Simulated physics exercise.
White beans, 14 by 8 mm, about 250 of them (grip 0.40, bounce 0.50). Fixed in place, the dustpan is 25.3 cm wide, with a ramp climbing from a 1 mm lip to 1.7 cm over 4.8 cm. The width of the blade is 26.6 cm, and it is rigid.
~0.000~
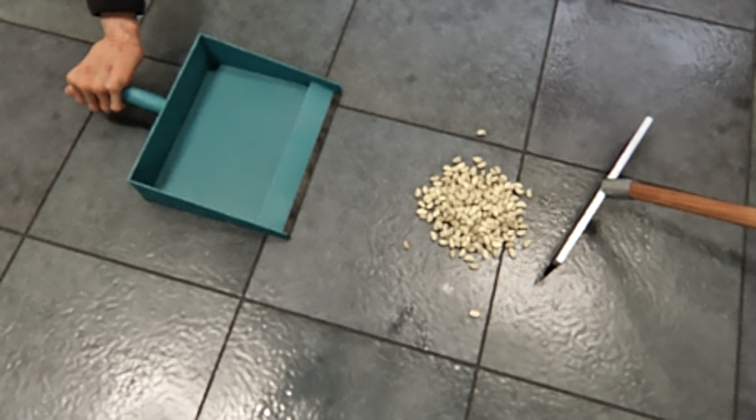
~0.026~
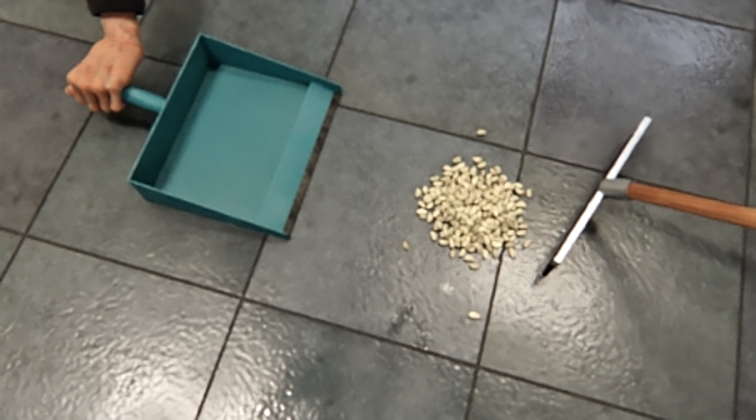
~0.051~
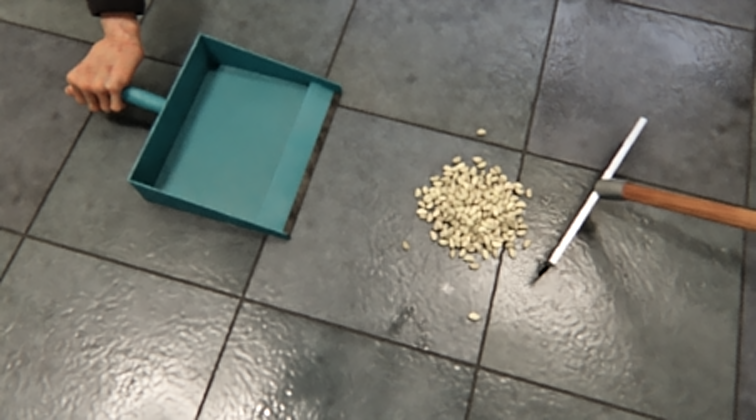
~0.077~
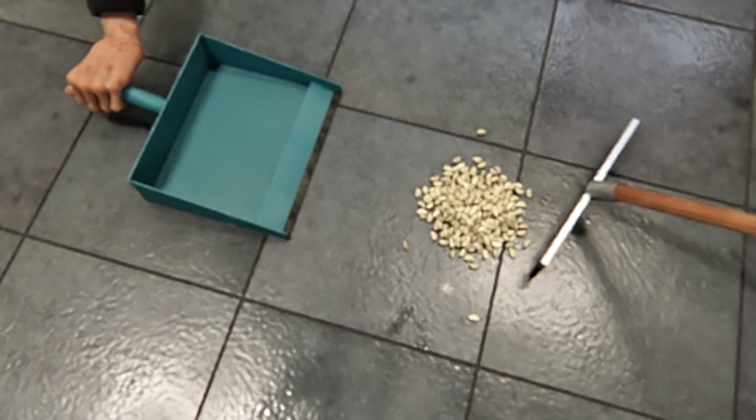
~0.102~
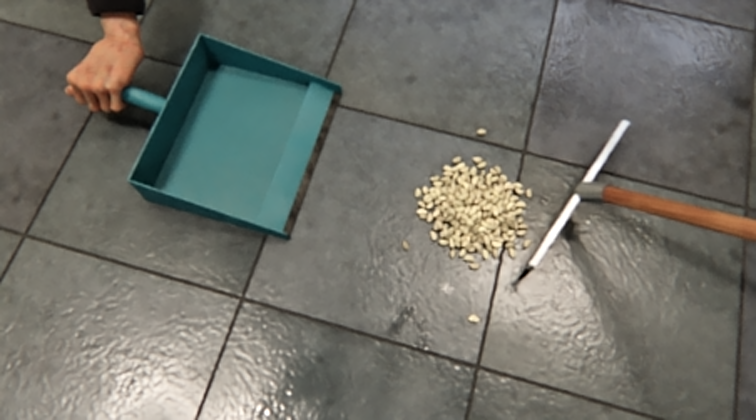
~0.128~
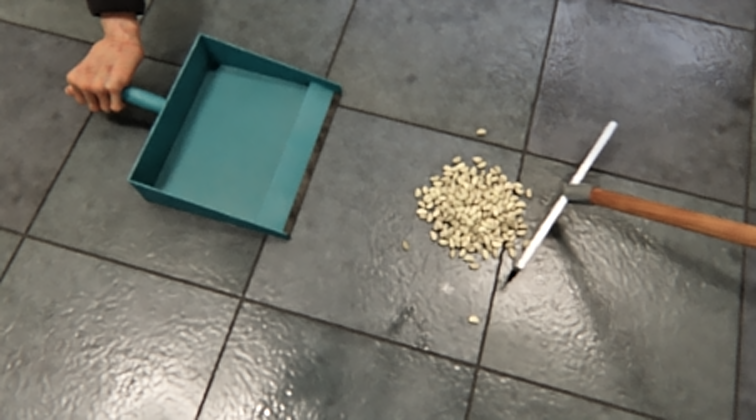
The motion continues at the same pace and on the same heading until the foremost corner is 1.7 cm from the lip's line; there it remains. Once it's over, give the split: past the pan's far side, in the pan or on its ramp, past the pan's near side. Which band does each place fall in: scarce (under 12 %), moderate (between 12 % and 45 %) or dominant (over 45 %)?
As I see it, past the pan's far side: Not many. In the pan or on its ramp: Not many. Past the pan's near side: Not many.
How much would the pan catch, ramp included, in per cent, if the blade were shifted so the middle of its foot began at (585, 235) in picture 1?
Something close to 0 percent.
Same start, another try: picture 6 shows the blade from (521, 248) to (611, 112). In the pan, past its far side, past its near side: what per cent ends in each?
You'd see pan at 25, far at 15 and near at 5.
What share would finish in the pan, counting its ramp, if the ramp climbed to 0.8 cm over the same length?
That change would give about 5 per cent.
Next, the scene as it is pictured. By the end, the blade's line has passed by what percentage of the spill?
Estimate: Near 15 %.
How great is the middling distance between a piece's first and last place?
That distance is around 20 cm.
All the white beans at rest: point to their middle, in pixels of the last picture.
Somewhere around (349, 170) in the final frame.
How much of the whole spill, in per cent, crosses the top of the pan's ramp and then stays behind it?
Close to 0 per cent.
Then, at 0.37 s, middle of the blade 21 cm from the lip; 0 % over the lip, far side 0 %, near side 0 %.
After 0.52 s, middle of the blade 12 cm from the lip; 0 % over the lip, far side 0 %, near side 5 %.
After 0.81 s, middle of the blade 6 cm from the lip; 5 % over the lip, far side 5 %, near side 10 %.
By 2.1 s all is still; far side 5 %, pan 0 %, near side 5 %, in front of the lip or behind the blade 85 %.
